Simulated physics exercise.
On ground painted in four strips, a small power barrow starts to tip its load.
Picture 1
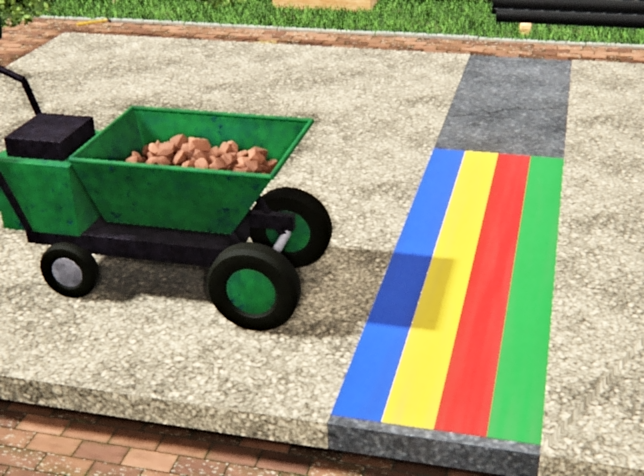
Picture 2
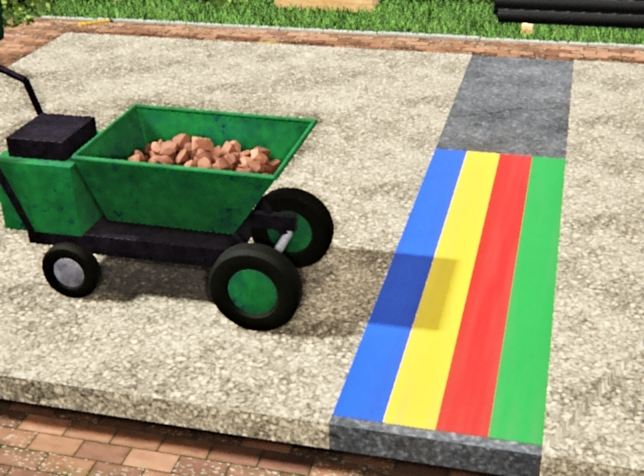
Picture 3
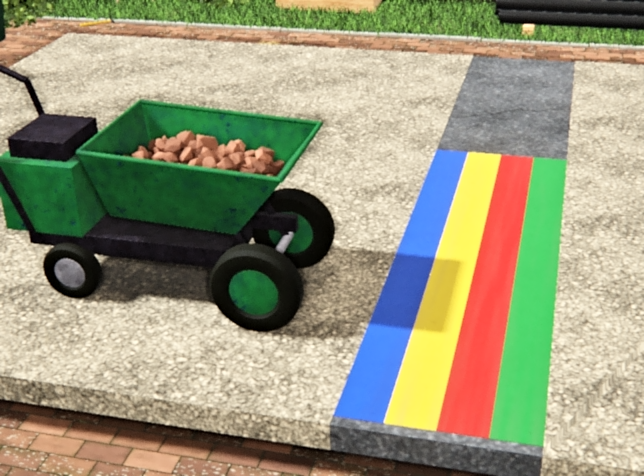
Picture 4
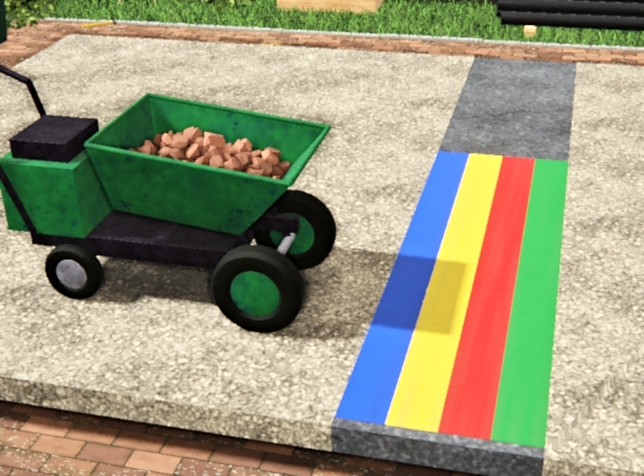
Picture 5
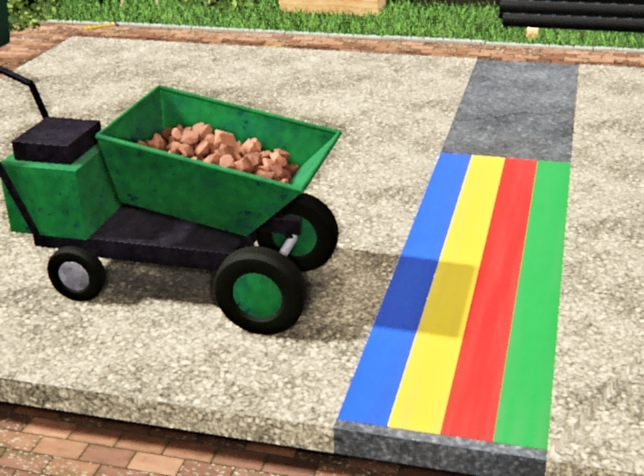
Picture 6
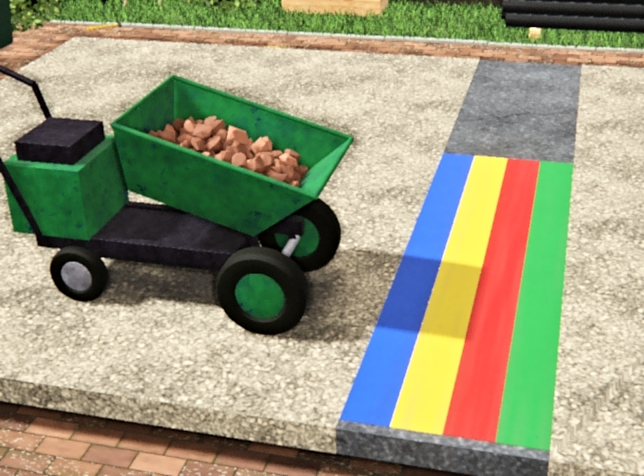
The video shows a green power barrow loaded with lumps of rubble standing left of blue, yellow, red and green strips. Its skip starts out level, then gradually tilts toward the right, its rear rising while the rubble stays inside.
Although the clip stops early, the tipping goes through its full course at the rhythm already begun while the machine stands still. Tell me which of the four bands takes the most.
I would say the yellow band takes the most.
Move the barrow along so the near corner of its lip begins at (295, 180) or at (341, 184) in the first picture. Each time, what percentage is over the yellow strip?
You'd see around 30 per cent the first time and around 10 per cent the second.
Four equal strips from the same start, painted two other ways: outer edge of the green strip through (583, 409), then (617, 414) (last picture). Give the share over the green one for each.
Shares: Near 10 %; near 10 %.
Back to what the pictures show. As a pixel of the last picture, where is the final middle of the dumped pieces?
I'd mark it at roughly (453, 312).
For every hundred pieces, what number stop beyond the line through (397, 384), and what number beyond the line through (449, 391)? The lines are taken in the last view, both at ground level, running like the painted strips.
80 and 40 in a hundred.
Just after the last frame, skip tipped steeply; every one in the skip.
A moment on, skip tipped right over; almost all in the skip; just a few over the blue strip; about a tenth over the yellow strip.
Further on, skip tipped right over; roughly a quarter in the skip; about a tenth over the blue strip; roughly a third over the yellow strip; roughly a quarter over the red strip; about a tenth over the green strip; just a few off the paint.
When it is over, skip tipped right over; roughly a quarter over the blue strip; roughly a third over the yellow strip; roughly a quarter over the red strip; about a tenth over the green strip; about a tenth off the paint.
